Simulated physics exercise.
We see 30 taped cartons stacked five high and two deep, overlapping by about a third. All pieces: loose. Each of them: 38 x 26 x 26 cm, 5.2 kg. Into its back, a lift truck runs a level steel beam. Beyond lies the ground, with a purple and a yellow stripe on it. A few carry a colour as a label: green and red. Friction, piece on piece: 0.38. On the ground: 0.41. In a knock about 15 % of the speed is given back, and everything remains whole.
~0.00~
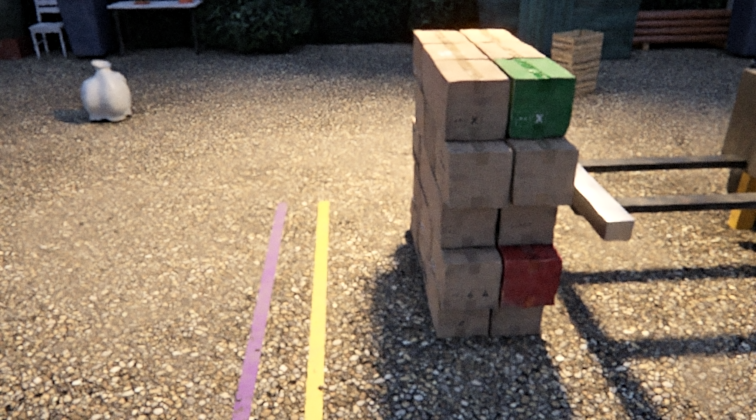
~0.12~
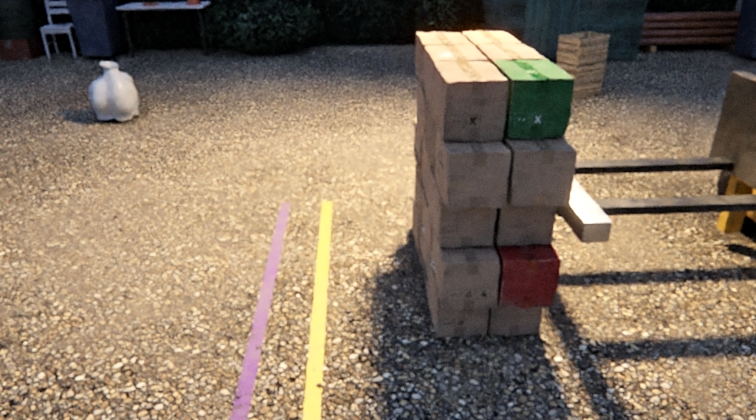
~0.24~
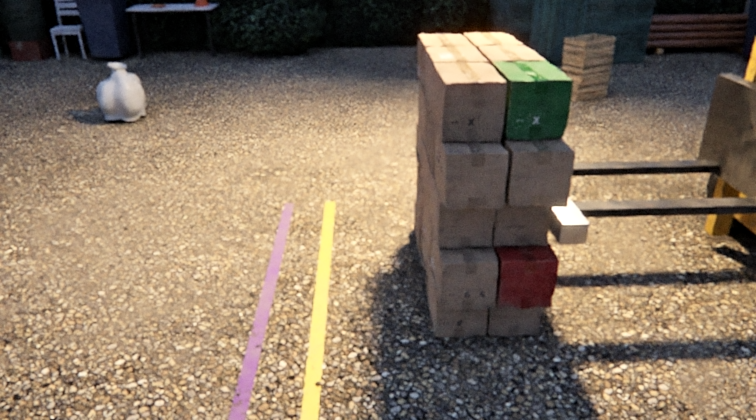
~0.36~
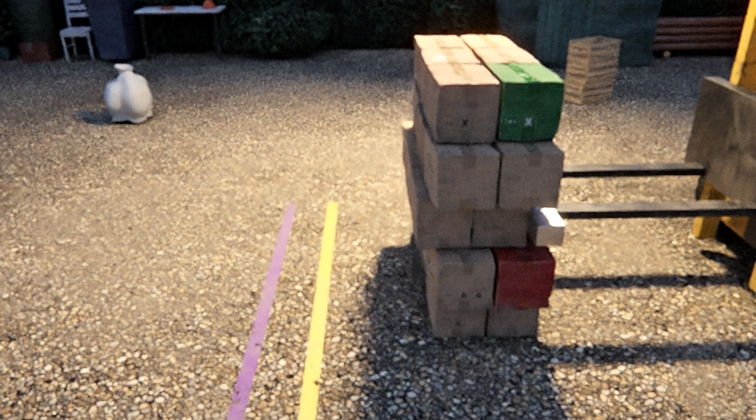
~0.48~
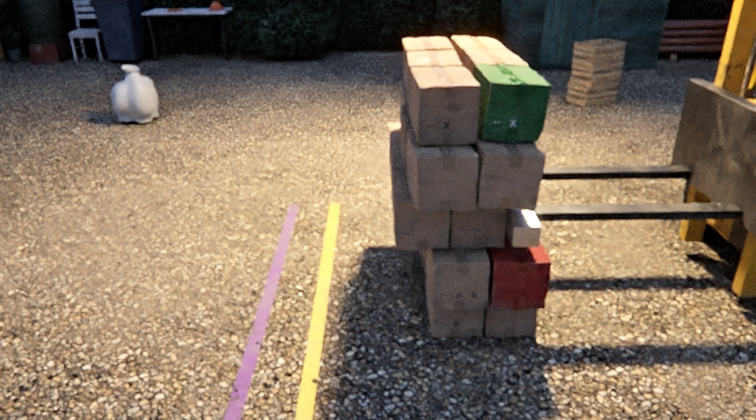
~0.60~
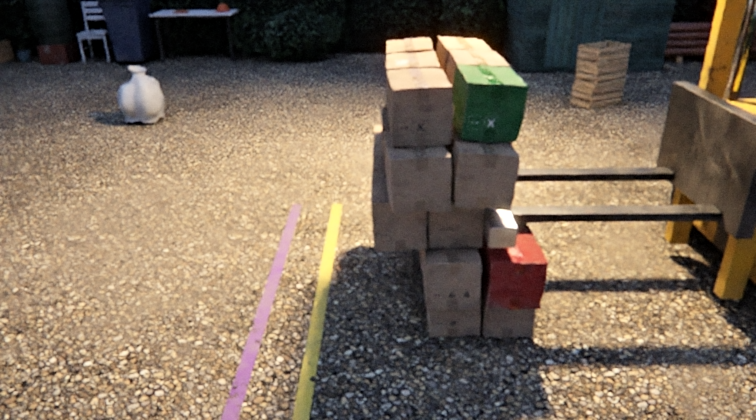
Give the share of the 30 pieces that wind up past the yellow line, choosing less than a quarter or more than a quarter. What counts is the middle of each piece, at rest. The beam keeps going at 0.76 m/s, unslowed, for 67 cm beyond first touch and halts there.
I would say over a quarter of them.
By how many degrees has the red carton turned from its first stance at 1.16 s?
Tilt from start: Approx. 0 degrees.
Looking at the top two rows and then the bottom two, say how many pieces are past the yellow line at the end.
I count 7 from the top and 0 from the bottom.
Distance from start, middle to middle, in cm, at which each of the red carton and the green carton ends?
Net shift, middle to middle: Red 0 cm, green 90 cm.
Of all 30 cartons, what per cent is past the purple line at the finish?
I'd put it at around 25 per cent of them.
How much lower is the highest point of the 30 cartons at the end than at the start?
By about 50 cm, start to end.
By 0.72 s, none of the 30 cartons past the yellow line, 25 disturbed; green carton tilted 6°; red carton moved 21 mm.
By 0.92 s, none of the 30 cartons past the yellow line, 25 disturbed; green carton tilted 16°; red carton moved 21 mm.
By 1.16 s, 6 of the 30 cartons past the yellow line; green carton tilted 44°, 31 cm lower; red carton moved 21 mm.
By 1.66 s, 12 of the 30 cartons past the yellow line; green carton tilted 41°, 38 cm lower; red carton moved 21 mm.
When it is over (2.6 s), 11 of the 30 cartons past the yellow line; green carton tilted 45°, 66 cm lower; red carton unmoved. That is 37 per cent. In pixels of the last frame, middles, green carton near (374, 242), red carton near (509, 266).
